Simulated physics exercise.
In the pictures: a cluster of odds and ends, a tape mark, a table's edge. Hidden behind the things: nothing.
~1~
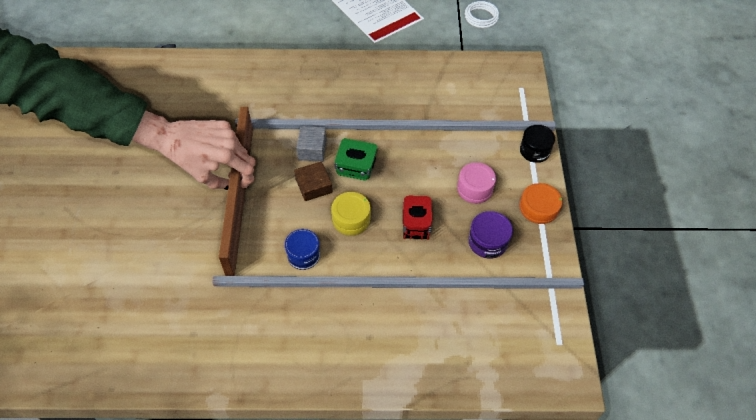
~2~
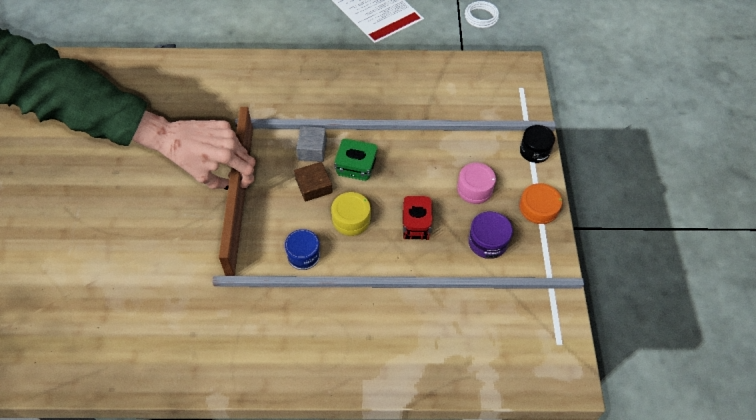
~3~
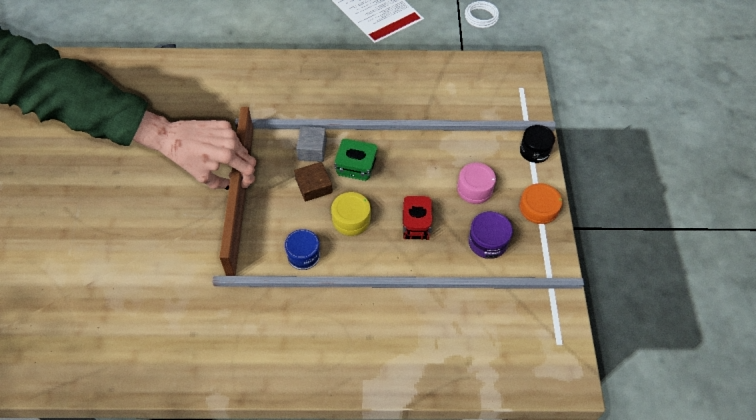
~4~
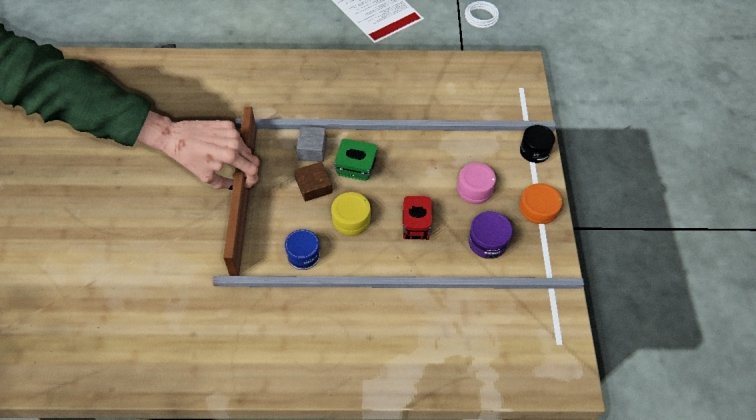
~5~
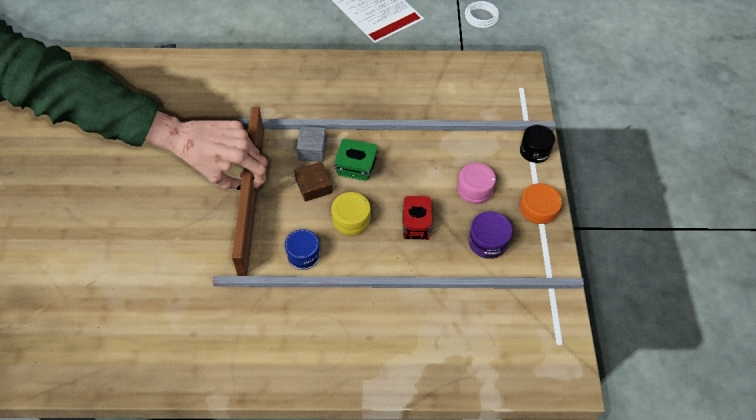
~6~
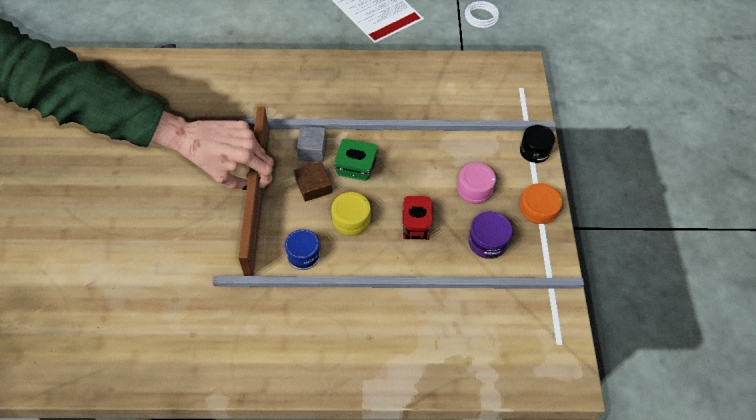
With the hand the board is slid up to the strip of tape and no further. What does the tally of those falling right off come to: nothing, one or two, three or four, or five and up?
Turns out the ones that don't stay up top number five or more.
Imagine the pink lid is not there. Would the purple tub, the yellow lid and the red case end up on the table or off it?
Purple tub down; yellow lid still up; red case down.
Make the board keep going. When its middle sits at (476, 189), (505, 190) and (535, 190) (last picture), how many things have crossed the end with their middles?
In order, that gives 0, then 2, then 6.
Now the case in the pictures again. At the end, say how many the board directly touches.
Contact count: 4.
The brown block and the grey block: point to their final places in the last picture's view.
The brown block comes to rest close to (551, 181), while the grey block rests close to (545, 145).
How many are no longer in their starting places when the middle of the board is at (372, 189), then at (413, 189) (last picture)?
Tally at point one: 6; at point two: 7.
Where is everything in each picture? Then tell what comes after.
The first picture shows black tub (537, 144); orange lid (541, 204); purple tub (490, 235); board (237, 188); tape (538, 201).
The second picture shows orange lid (541, 204); pink lid (476, 183).
The third picture shows purple tub (490, 236); green case (356, 160).
The fourth picture shows black tub (537, 144); yellow lid (351, 214).
The fifth picture shows orange lid (541, 204); board (249, 188).
The sixth picture shows black tub (537, 144); orange lid (541, 204); purple tub (490, 236); board (255, 188); tape (538, 201).
Soon after, none off yet; black tub at rest near (537, 144); orange lid at rest near (541, 204); purple tub at rest near (490, 236).
In the end, the number that fall off is five or more; gone, green case, red case, pink lid, purple tub, orange lid and black tub.
